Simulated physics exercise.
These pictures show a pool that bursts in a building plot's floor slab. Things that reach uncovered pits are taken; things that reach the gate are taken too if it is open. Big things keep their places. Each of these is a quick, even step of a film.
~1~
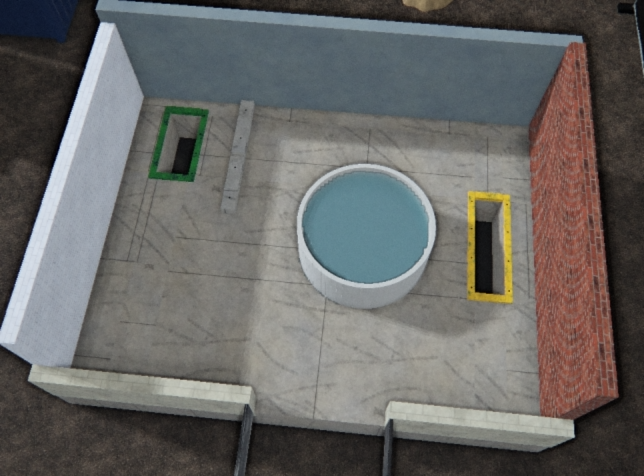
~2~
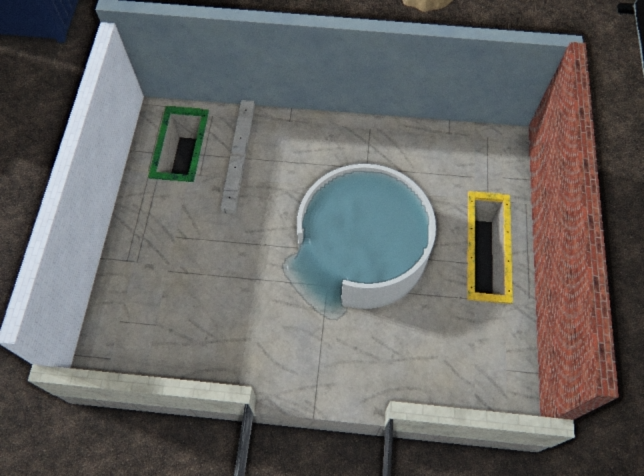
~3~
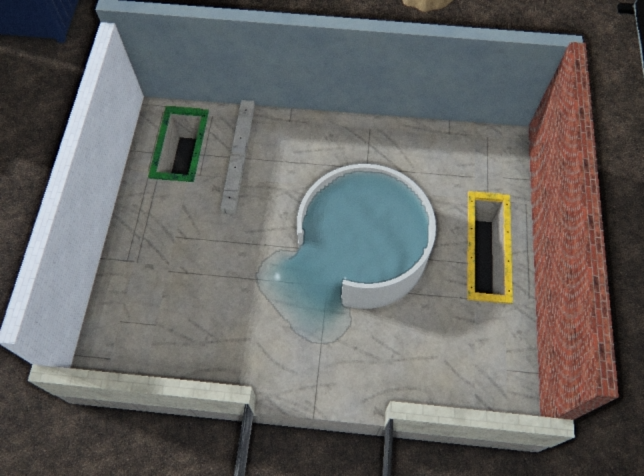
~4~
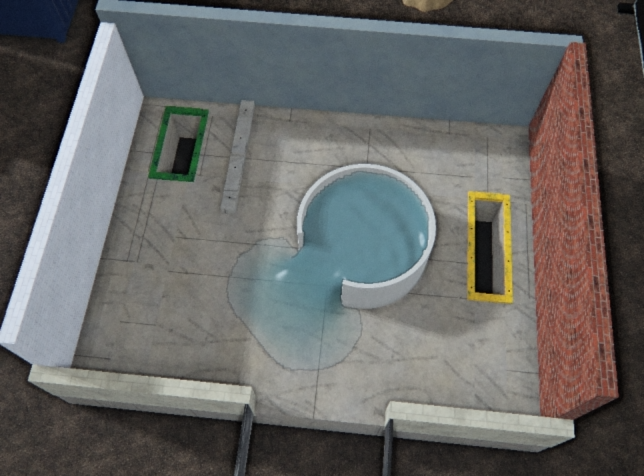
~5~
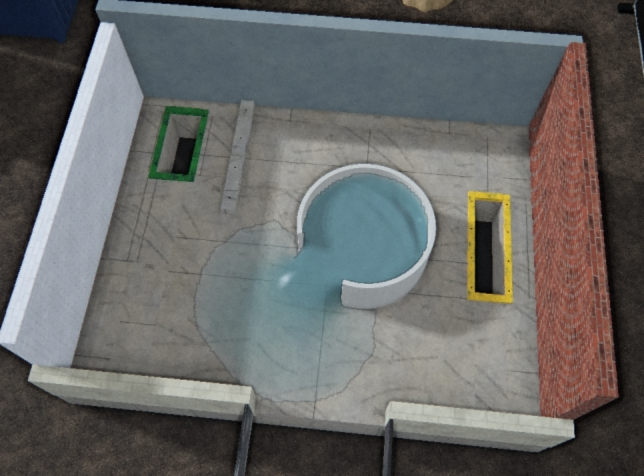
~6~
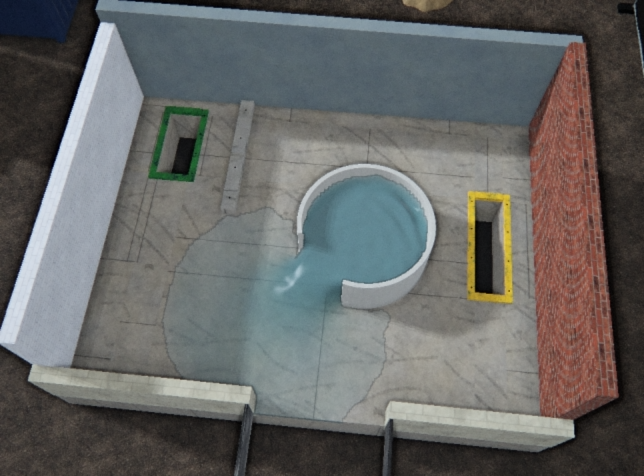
A round white pool of blue water stands near the middle of a walled, cracked grey floor slab, seen from high above by a still camera. A green-edged pit and a low grey strip lie to the left, a yellow-edged pit and red brick wall to the right. The pool's lower-left side opens, and water pours out, spreading in a widening sheet leftward and toward the front walls.
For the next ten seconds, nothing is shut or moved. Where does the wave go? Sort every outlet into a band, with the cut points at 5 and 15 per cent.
Final shares: The gate over 15 %; the yellow pit under 5 %; the green pit over 15 %.
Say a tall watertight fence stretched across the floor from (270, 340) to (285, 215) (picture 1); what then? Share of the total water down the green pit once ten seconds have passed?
Green: 0 %.
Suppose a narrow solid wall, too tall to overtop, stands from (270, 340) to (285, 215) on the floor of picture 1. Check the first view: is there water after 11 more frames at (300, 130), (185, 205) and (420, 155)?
Point by point: First swamped, next spared, last spared.
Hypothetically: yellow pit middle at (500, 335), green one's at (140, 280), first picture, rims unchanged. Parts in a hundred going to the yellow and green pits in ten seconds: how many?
The yellow pit takes 0 per cent, and the green pit takes 35 per cent.
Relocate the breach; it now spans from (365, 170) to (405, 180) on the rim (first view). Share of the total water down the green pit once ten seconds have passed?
Green: About 0 %.
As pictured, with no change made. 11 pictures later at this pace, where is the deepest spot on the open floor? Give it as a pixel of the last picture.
Look near (69, 378).
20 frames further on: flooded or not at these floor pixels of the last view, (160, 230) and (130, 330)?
In turn, the two spots are soaked and soaked.
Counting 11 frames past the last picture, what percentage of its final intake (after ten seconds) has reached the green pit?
I'd put it at 0 percent.
A moment on, water covers 35 % of the floor; the gate 4 %, the yellow pit 0 %, the green pit 0 %.
Next, water covers 35 % of the floor; the gate 10 %, the yellow pit 0 %, the green pit 0 %.
Then, water covers 40 % of the floor; the gate 15 %, the yellow pit 0 %, the green pit 2 %.
Later, water covers 45 % of the floor; the gate 20 %, the yellow pit 0 %, the green pit 13 %.
In the end, water covers 55 % of the floor; the gate 24 %, the yellow pit 0 %, the green pit 25 %.
